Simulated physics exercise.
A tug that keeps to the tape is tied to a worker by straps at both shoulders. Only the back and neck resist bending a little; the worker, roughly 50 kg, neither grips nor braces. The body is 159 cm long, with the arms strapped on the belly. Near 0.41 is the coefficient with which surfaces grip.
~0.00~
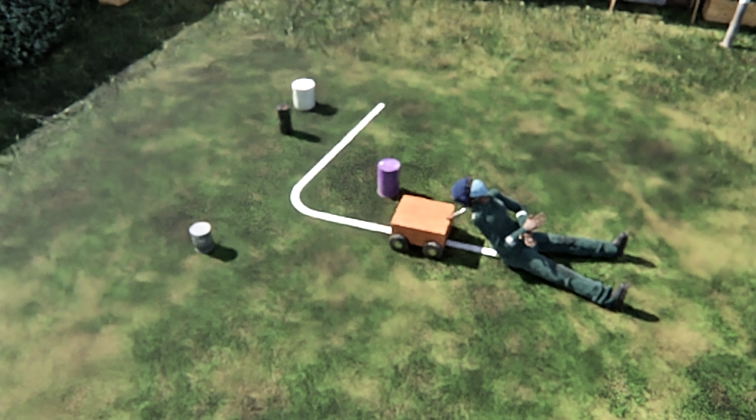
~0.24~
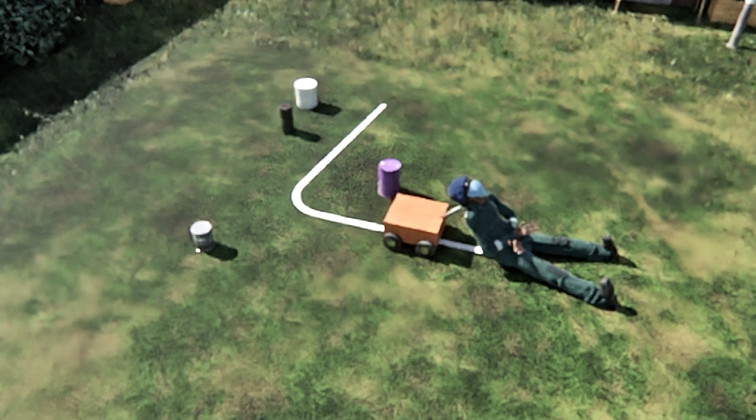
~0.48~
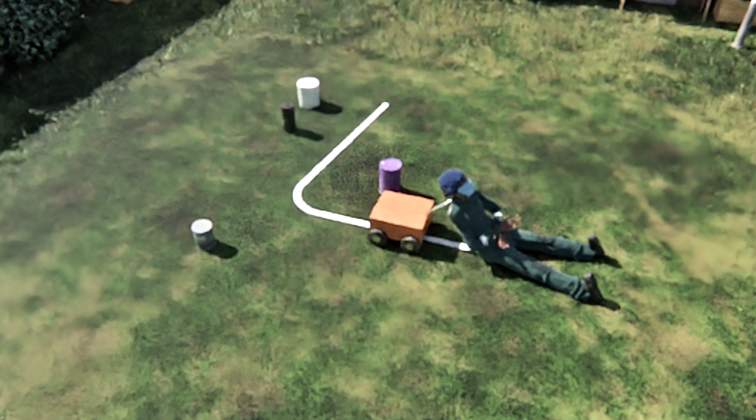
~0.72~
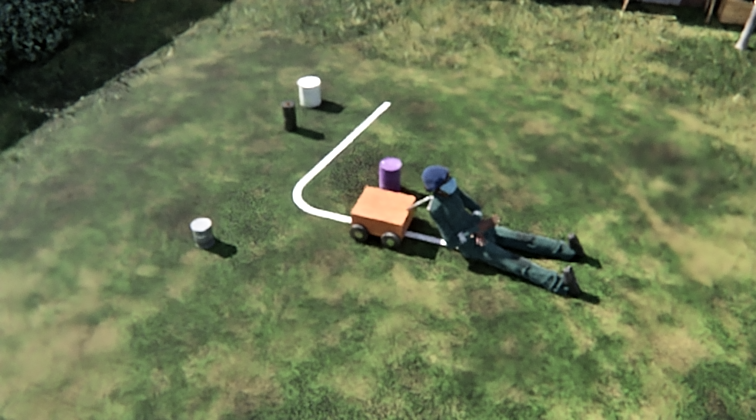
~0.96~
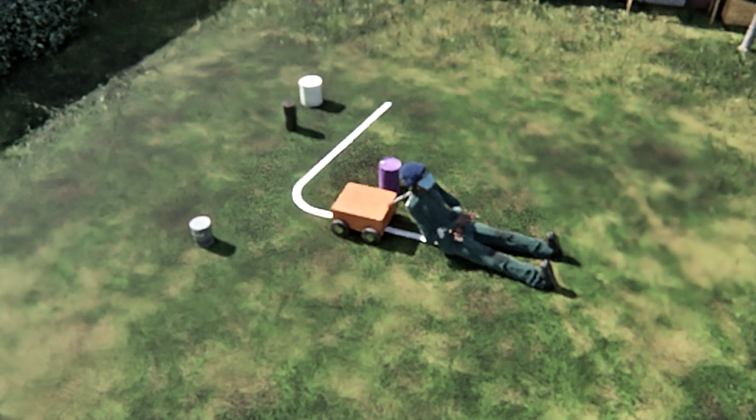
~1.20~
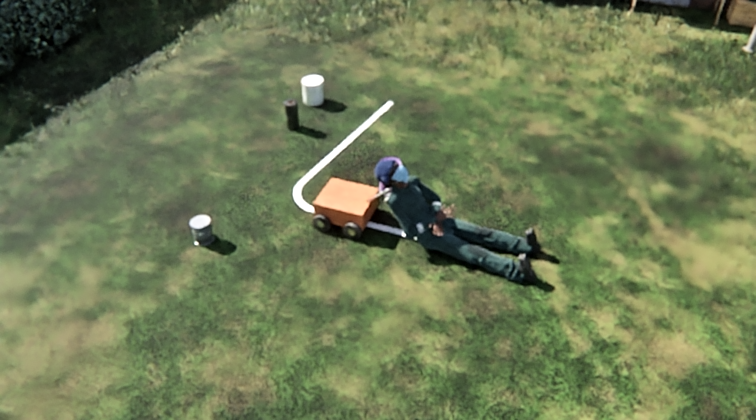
Orange cart rolling left along white tape on grass, dragging a limp worker in dark clothes past a purple bin.
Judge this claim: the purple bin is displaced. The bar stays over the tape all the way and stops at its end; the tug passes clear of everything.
Unmoved.
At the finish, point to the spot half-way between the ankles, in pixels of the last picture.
Around (354, 150).
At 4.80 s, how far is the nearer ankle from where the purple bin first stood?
Around 30 centimetres.
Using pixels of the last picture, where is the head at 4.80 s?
Near pixel (373, 71).
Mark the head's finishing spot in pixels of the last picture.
(394, 53).
After 2.40 s the purple bin is where it stood, near (390, 177) in the last picture's view; the grey can where it stood; the nearer ankle is 65 cm from that spot.
After 3.20 s the purple bin is where it stood, near (390, 177) in the last picture's view; the grey can where it stood; the nearer ankle is 48 cm from that spot.
After 4.00 s the purple bin is where it stood, near (390, 177) in the last picture's view; the nearer ankle is 38 cm from that spot.
After 4.80 s the purple bin is where it stood, near (390, 177) in the last picture's view; the grey can where it stood; the nearer ankle is 29 cm from that spot.
By 5.7 s, purple bin stays put; white bucket stays put; black post stays put; grey can stays put.
